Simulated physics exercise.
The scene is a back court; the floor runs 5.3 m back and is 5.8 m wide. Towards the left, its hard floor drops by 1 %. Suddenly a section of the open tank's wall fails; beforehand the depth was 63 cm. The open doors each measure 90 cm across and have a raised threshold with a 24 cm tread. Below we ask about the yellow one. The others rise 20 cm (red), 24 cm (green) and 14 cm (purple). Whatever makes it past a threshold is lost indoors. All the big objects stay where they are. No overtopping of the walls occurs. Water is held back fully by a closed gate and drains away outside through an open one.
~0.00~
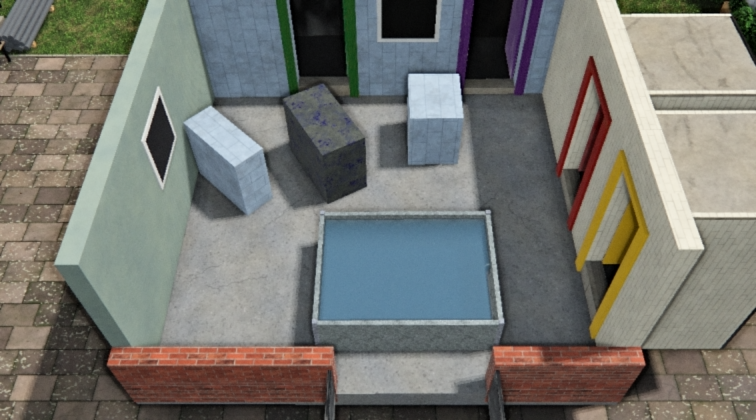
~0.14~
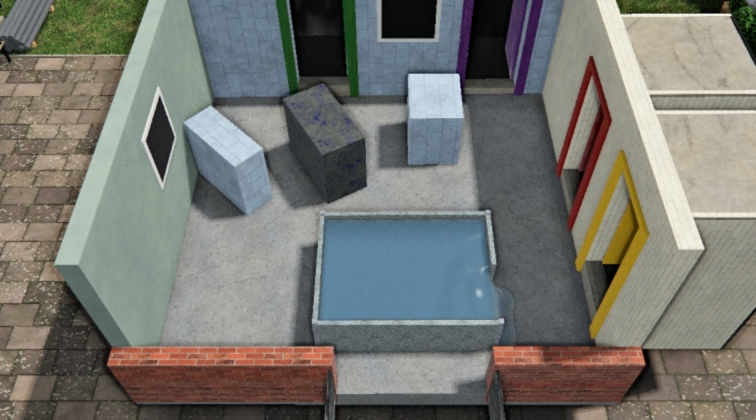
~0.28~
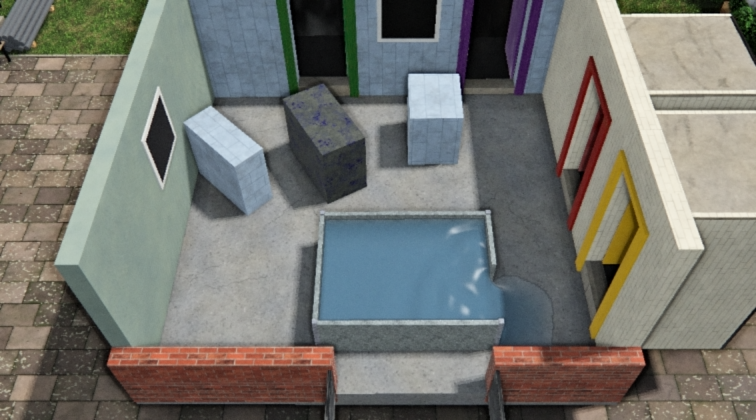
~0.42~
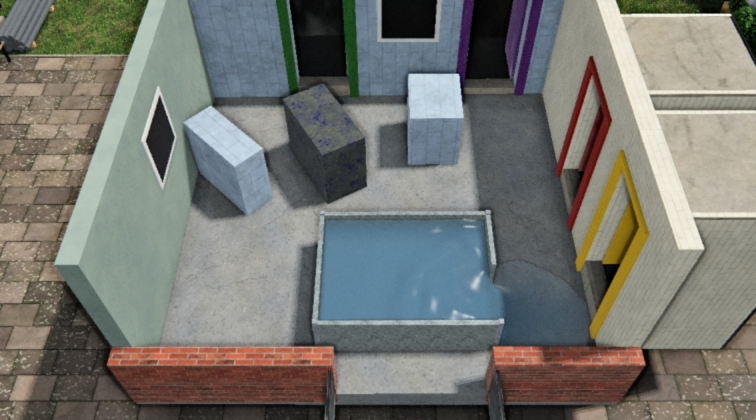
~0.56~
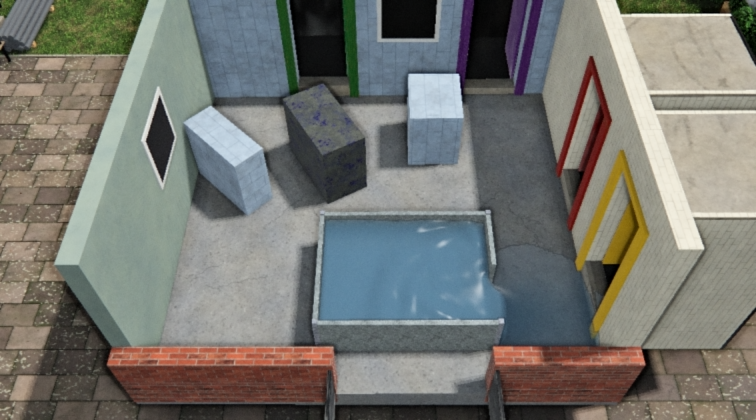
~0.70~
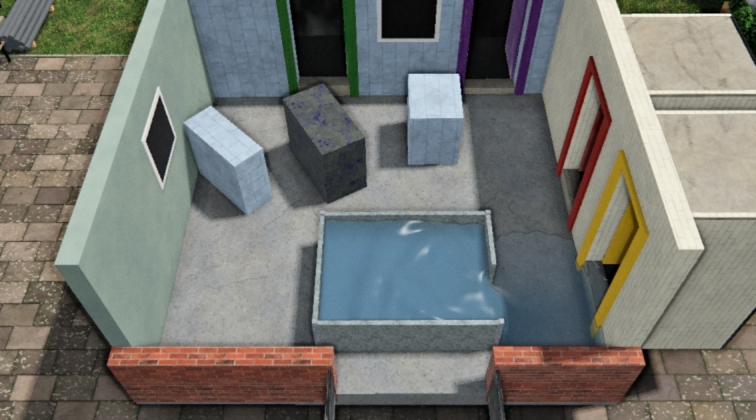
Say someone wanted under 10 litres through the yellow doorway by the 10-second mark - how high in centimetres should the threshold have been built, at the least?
They should have built it at least 37 cm high.
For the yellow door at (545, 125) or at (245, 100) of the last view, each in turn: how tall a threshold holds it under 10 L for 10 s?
Roughly 13.5 cm, then roughly 11.0 cm.
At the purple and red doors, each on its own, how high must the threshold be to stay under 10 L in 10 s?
You'd want some 19 cm at purple and some 5.5 cm at red.
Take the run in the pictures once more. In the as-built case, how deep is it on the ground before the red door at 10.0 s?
About 6.0 cm.
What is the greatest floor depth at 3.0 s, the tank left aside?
Up to some 32 centimetres, I'd say.
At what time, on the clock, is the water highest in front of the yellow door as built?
It peaks at about 2.0 s.
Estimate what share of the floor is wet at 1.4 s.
Roughly 15 percent of the floor is wet.
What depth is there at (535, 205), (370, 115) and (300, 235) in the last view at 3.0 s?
The three readings, in order, are 8, 0 and 0 cm.
After 1.4 s water covers 15 % of the floor, deepest (46 cm) near (601, 374); 36 cm at the yellow door, 12 litres in over its 27 cm threshold.
After 3.0 s water covers 45 % of the floor, deepest (32 cm) near (572, 374); 30 cm at the yellow door, 71 litres in over its 27 cm threshold.
After 10.0 s water covers 95 % of the floor, deepest (18 cm) near (213, 160); 9 cm at the yellow door, 75 litres in over its 27 cm threshold.
At the yellow door as built, the water arrived by 0.6 s and peaked near 39 cm at 2.0 s.
With a threshold of 30 cm, 48 litres would have come in within the 10 s; with 40 cm, 3 litres. So under 10 litres takes about 37 cm.
